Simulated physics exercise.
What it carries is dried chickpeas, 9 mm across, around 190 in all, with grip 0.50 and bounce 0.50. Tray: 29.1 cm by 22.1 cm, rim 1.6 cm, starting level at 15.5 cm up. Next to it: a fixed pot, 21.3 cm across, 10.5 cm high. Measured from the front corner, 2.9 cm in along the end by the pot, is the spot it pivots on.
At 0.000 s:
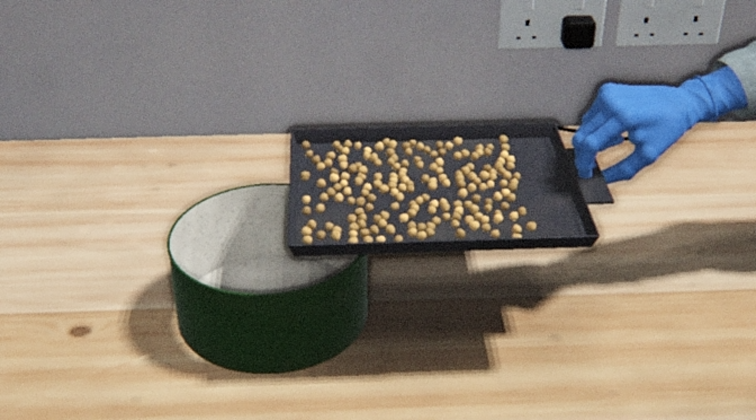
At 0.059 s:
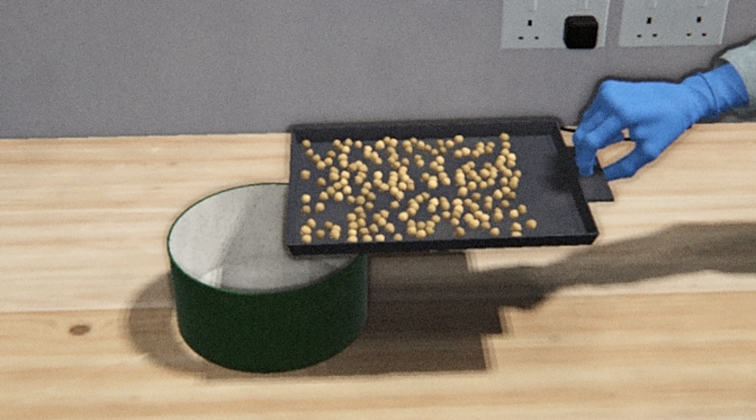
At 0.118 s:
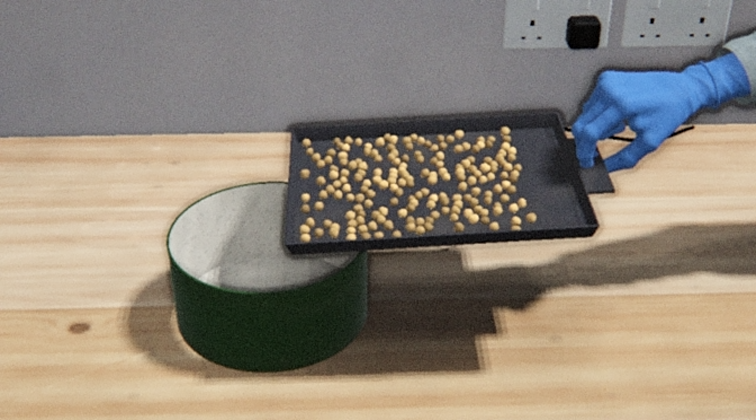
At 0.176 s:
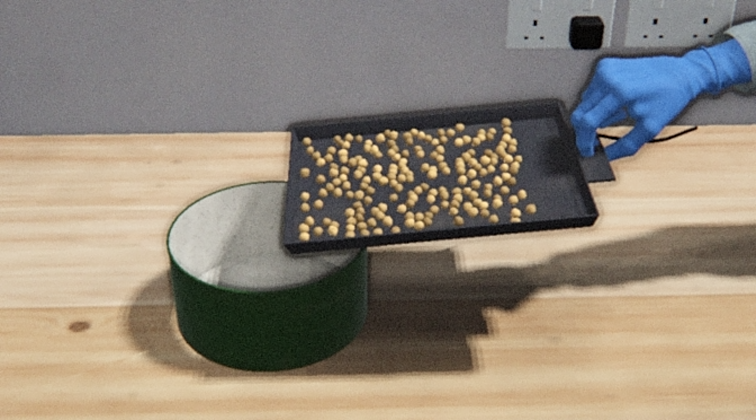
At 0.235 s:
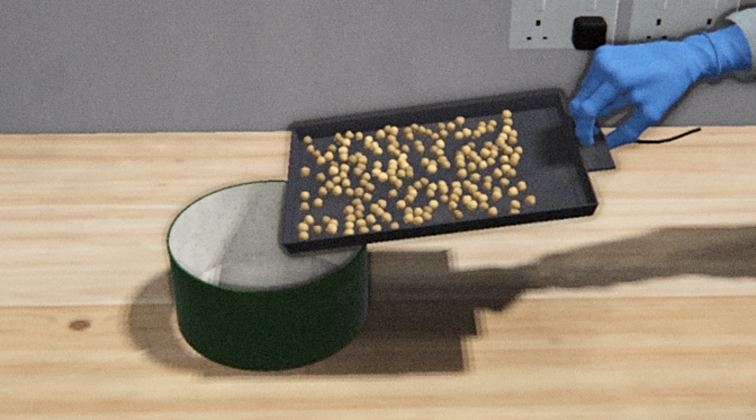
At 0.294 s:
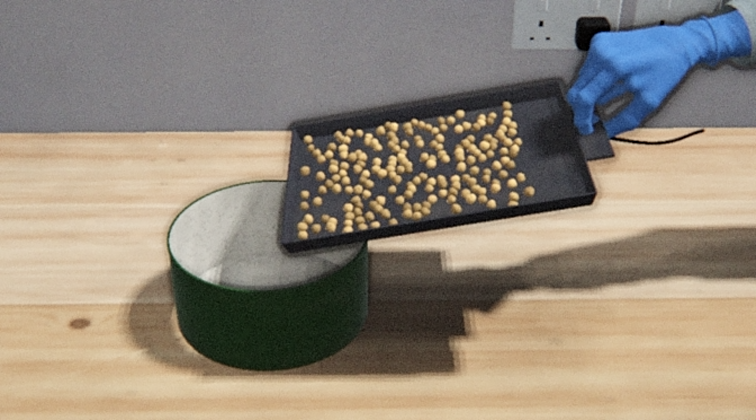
A blue-gloved hand raised the right end of a dark tray scattered with chickpeas, slanting it gently down to the left above the rim of a round green pot on a wooden table.
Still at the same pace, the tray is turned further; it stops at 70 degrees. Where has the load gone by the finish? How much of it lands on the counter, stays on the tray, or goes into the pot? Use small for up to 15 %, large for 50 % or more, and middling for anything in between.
Counter - small, tray - large, pot - small.
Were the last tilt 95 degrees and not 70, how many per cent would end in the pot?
That comes out at some 90 per cent.
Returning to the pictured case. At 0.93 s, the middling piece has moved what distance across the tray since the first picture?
9 cm.
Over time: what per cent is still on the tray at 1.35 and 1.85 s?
About 95, 95.
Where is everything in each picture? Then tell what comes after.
In the first frame, tray tilt 0 degrees, front corners at (294, 242) and (593, 233); middle of the pieces at (411, 189); pot at (268, 235).
In the second frame, tray tilt 1 degrees, front corners at (293, 241) and (593, 231); middle of the pieces at (410, 188).
In the third frame, tray tilt 3 degrees, front corners at (291, 241) and (593, 223); middle of the pieces at (410, 184).
In the fourth frame, tray tilt 5 degrees, front corners at (290, 240) and (593, 212), lowest corner left front; middle of the pieces at (410, 180).
In the fifth frame, tray tilt 8 degrees, front corners at (288, 240) and (592, 201), lowest corner left front; middle of the pieces at (409, 175).
In the sixth frame, tray tilt 10 degrees, front corners at (287, 239) and (590, 190), lowest corner left front; middle of the pieces at (409, 170); pot at (268, 231). Its pace works out near 45 degrees a second.
Then, at 0.93 s, tilt 39 degrees; the tray holds 100 %, the pot 0 %.
Then, at 1.35 s, tilt 57 degrees; the tray holds 95 %, the pot 0 %.
After 1.85 s, tilt 70 degrees; the tray holds 95 %, the pot 5 %.
At rest (2.4 s), counter 0 %, tray 95 %, pot 5 %.
